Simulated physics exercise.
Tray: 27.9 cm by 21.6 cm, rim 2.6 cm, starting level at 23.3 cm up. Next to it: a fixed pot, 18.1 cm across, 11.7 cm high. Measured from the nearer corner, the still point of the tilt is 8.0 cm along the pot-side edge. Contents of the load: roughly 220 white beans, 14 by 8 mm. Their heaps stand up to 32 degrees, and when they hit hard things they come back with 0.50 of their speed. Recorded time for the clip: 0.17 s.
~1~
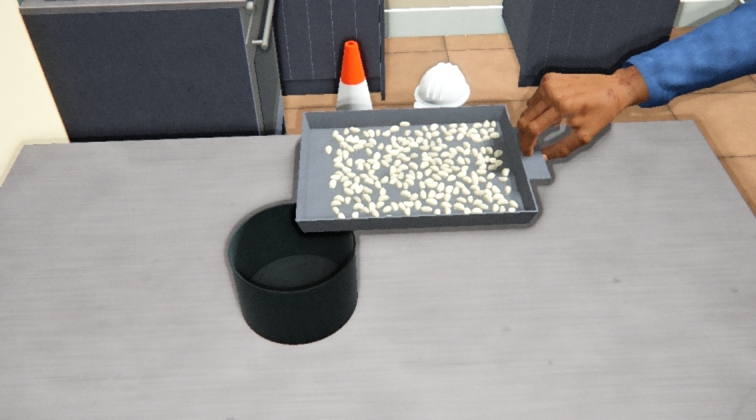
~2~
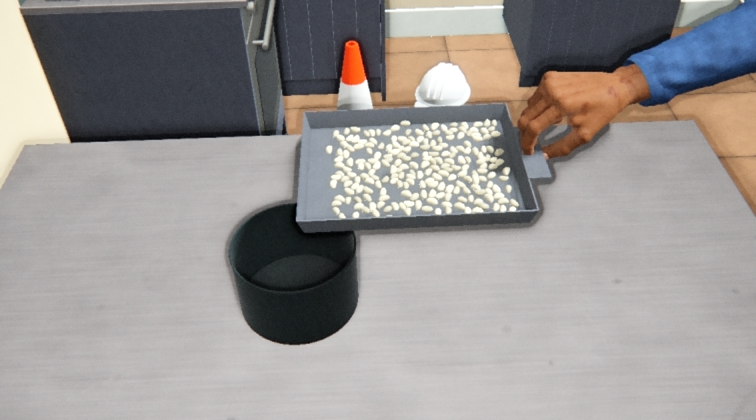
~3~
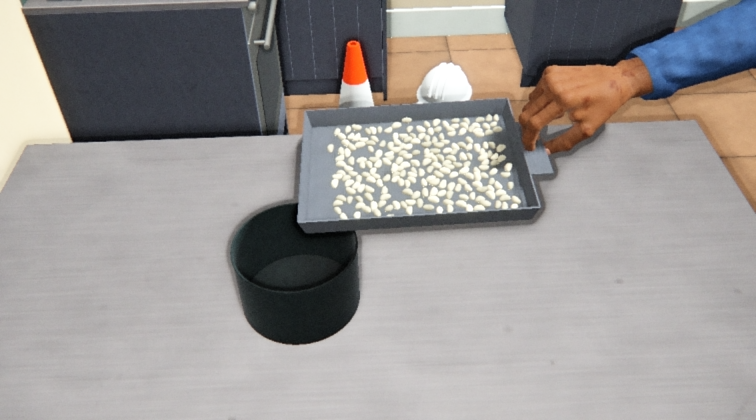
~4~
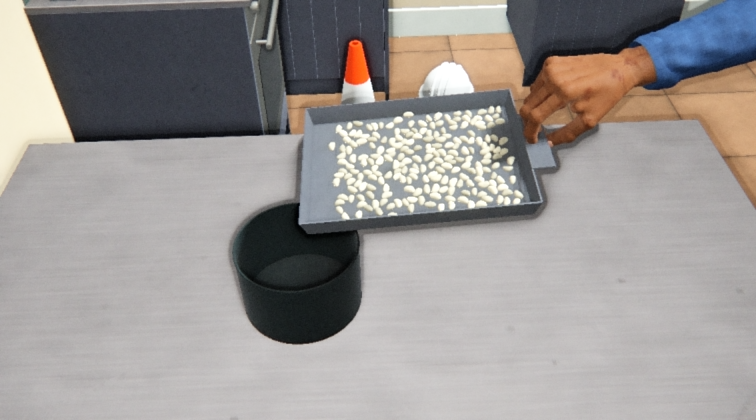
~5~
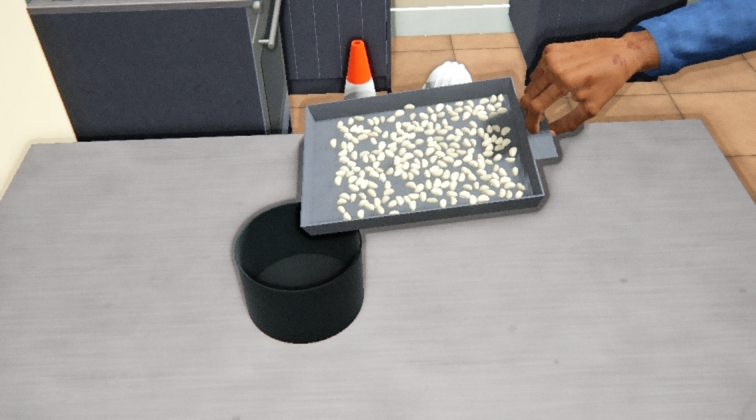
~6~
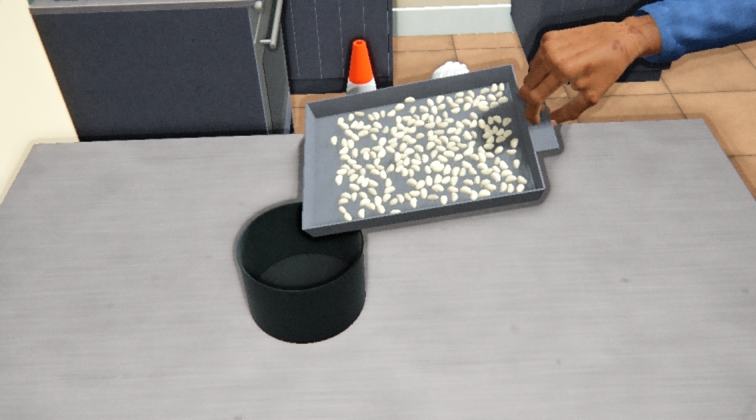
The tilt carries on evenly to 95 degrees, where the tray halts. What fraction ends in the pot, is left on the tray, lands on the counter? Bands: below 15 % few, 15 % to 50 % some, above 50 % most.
Result: Pot: Some, tray: Few, counter: Most.
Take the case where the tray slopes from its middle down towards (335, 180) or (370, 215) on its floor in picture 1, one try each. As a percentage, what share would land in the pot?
Roughly 65 per cent on the first try and 20 per cent on the second.
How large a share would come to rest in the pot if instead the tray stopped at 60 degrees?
Estimate: Roughly 10 percent.
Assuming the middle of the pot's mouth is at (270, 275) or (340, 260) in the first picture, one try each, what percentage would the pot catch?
The shares would be near 95 and 40 per cent respectively.
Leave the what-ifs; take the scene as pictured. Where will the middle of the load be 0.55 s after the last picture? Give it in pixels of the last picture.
Close to pixel (309, 244).
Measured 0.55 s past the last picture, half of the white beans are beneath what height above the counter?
Roughly 20 cm.
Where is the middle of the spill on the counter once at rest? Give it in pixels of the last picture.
Around (269, 381).
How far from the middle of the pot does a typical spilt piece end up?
I'd say around 18 centimetres.
Then, 0.33 s after the last picture, tilt 54 degrees; the tray holds 100 %, the pot 0 %.
Then, 0.55 s after the last picture, tilt 81 degrees; the tray holds 60 %, the pot 0 %.
Then, 0.88 s after the last picture, tilt 95 degrees; the tray holds 5 %, the pot 20 %.
In the end, pot 20 %, tray 0 %, counter 80 %.
